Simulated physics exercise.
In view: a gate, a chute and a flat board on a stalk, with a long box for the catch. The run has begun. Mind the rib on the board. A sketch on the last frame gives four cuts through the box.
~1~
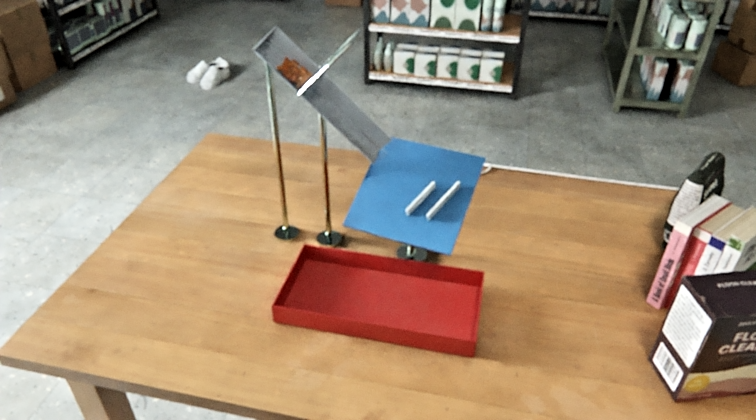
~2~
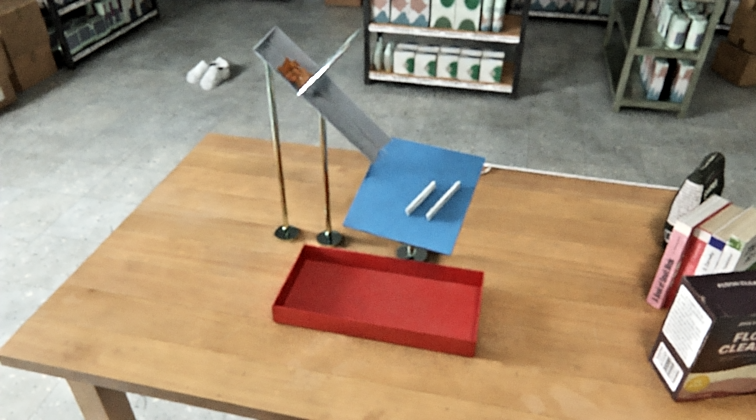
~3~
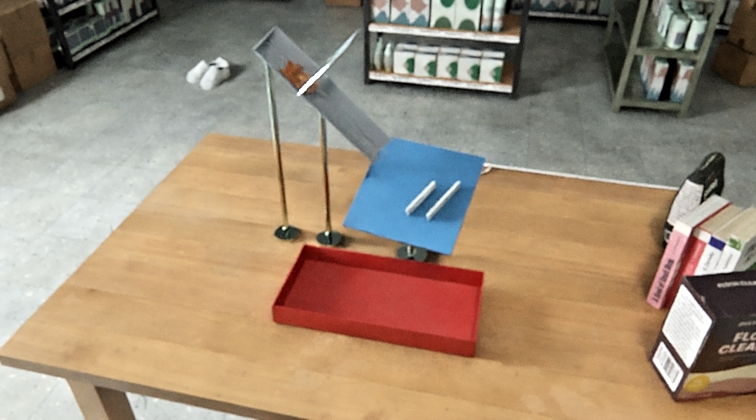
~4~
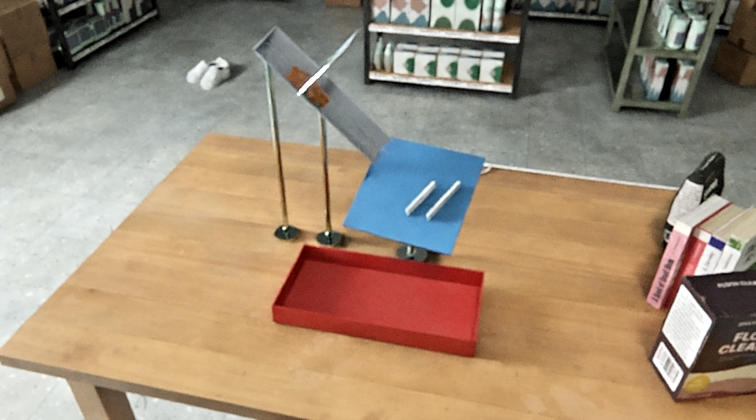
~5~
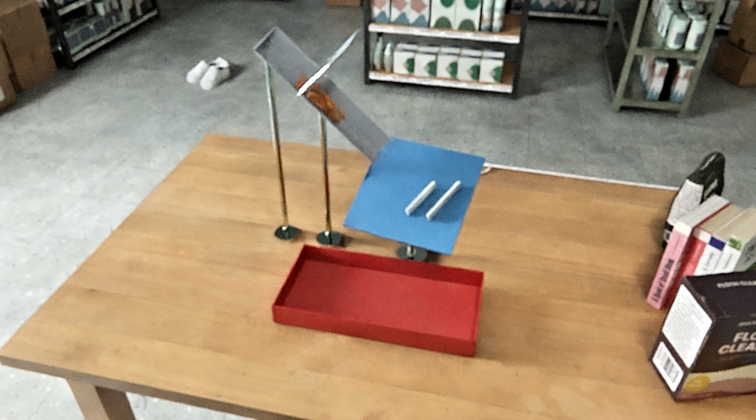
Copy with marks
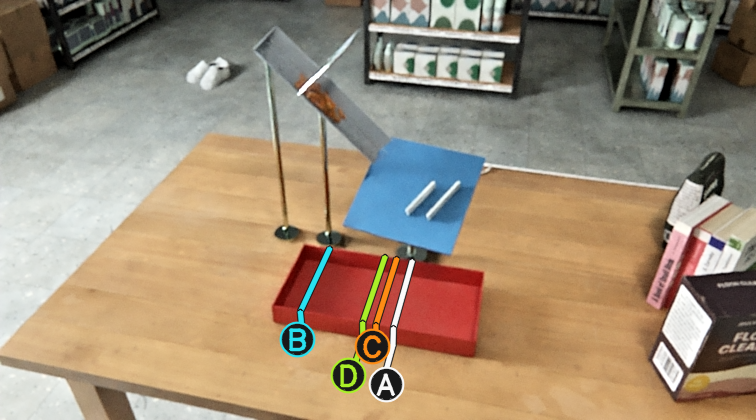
On a wooden table in a storeroom with shelves, brown bits rest high in a sloping grey chute above a tilted blue board with two pale ribs and a red box, then slide partway down the chute to the right.
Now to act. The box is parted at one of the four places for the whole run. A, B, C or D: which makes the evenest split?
D works best here.
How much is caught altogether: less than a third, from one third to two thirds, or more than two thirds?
About that: More than two thirds.
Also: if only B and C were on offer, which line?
C.
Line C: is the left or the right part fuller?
Left.
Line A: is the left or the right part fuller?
More lands on the left.
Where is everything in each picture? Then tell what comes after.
The first picture shows load behind the gate near (296, 77), bits of cat kibble; lip of the chute near (376, 157), sloping fairly steeply.
The second picture shows middle of the board near (415, 191), tilted gently; middle of its low edge near (395, 239); of its high edge near (433, 146).
The third picture shows front corners of the box near (272, 306) and (475, 341), empty; front of the load near (316, 87).
The fourth picture shows middle of the load near (309, 89); its front near (327, 102), close to a quarter of the way to the lip; rib from (459, 181) to (427, 215); rib from (434, 182) to (406, 210).
The fifth picture shows middle of the load near (319, 99); its front near (344, 117), close to half of the way to the lip.
On the marked copy, line A crosses the front rim at (393, 327); line B crosses the front rim at (300, 311); line C crosses the front rim at (376, 324); line D crosses the front rim at (362, 322).
If A is chosen, of what is caught, all but a few on the left of the divider, only a few on the right.
If B is chosen, of what is caught, none at all on the left of the divider, the whole lot on the right.
If C is chosen, of what is caught, the bulk on the left of the divider, a small share on the right.
If D is chosen, of what is caught, close to half on the left of the divider, close to half on the right.
